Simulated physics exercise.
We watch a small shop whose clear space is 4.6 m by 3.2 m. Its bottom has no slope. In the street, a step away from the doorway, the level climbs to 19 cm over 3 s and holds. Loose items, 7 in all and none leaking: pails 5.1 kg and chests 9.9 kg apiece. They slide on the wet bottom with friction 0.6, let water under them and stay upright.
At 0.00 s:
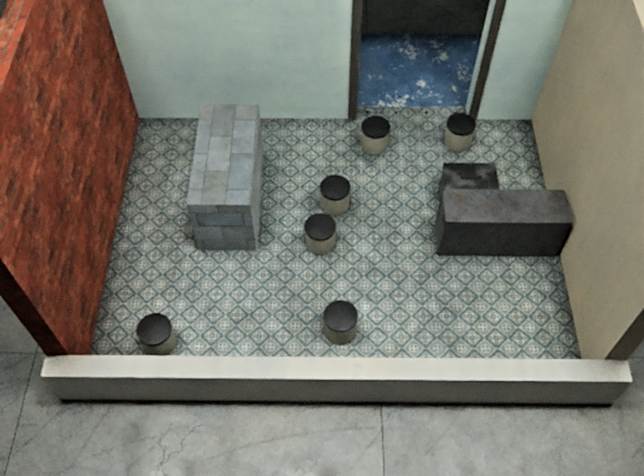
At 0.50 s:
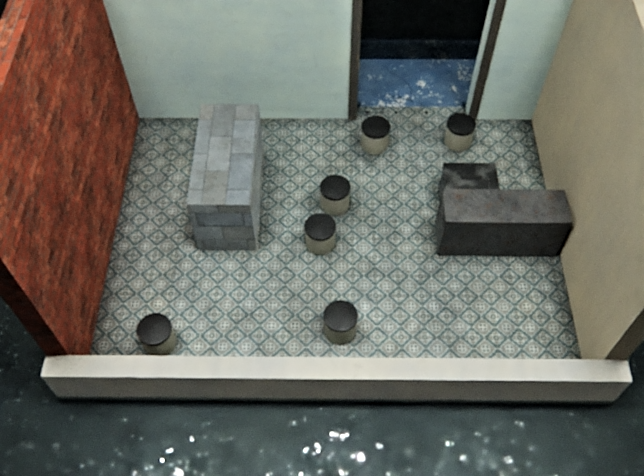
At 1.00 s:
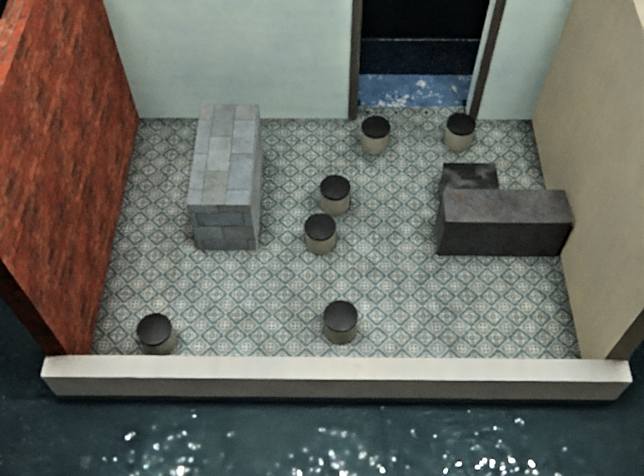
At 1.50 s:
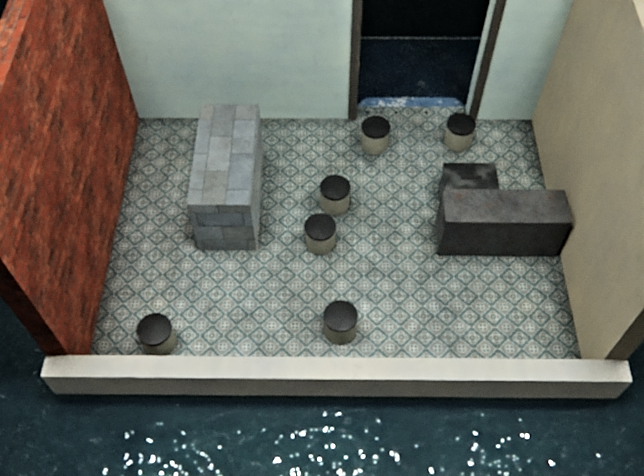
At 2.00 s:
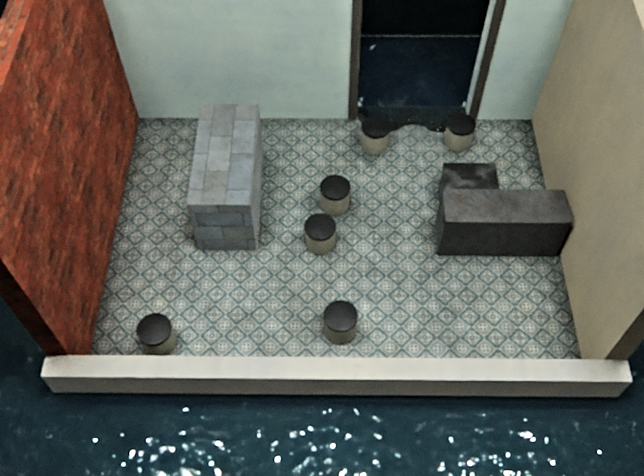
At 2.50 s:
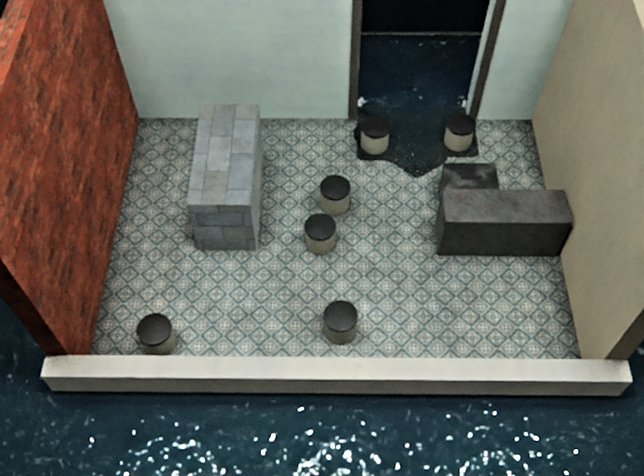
Dark water covers the ground outside a small tiled room and spreads in through the doorway.
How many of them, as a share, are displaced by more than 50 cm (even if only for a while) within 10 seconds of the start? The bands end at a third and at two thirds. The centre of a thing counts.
Share: Two thirds or above.
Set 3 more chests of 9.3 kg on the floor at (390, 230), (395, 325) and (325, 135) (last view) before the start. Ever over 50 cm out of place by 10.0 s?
In turn: More, over, under.
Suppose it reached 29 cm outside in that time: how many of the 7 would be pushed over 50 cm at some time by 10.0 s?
Then 7.
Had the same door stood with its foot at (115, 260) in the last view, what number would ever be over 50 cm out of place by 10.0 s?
Then 1.
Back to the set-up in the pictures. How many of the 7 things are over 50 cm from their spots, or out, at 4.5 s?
I count 2.
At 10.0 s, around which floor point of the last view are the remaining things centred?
Near (280, 234).
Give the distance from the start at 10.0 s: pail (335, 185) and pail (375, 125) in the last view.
In turn: 60 cm, 120 cm.
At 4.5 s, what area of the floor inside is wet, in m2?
Some 7.0 m2.
After 3.5 s 0 of 7 are over 50 cm from their spots; 0 afloat.
After 4.5 s 2 of 7 are over 50 cm from their spots; 1 afloat.
After 7.0 s 5 of 7 are over 50 cm from their spots; 2 afloat.
After 10.0 s 7 of 7 are over 50 cm from their spots, and 7 have been at some point; 6 afloat.
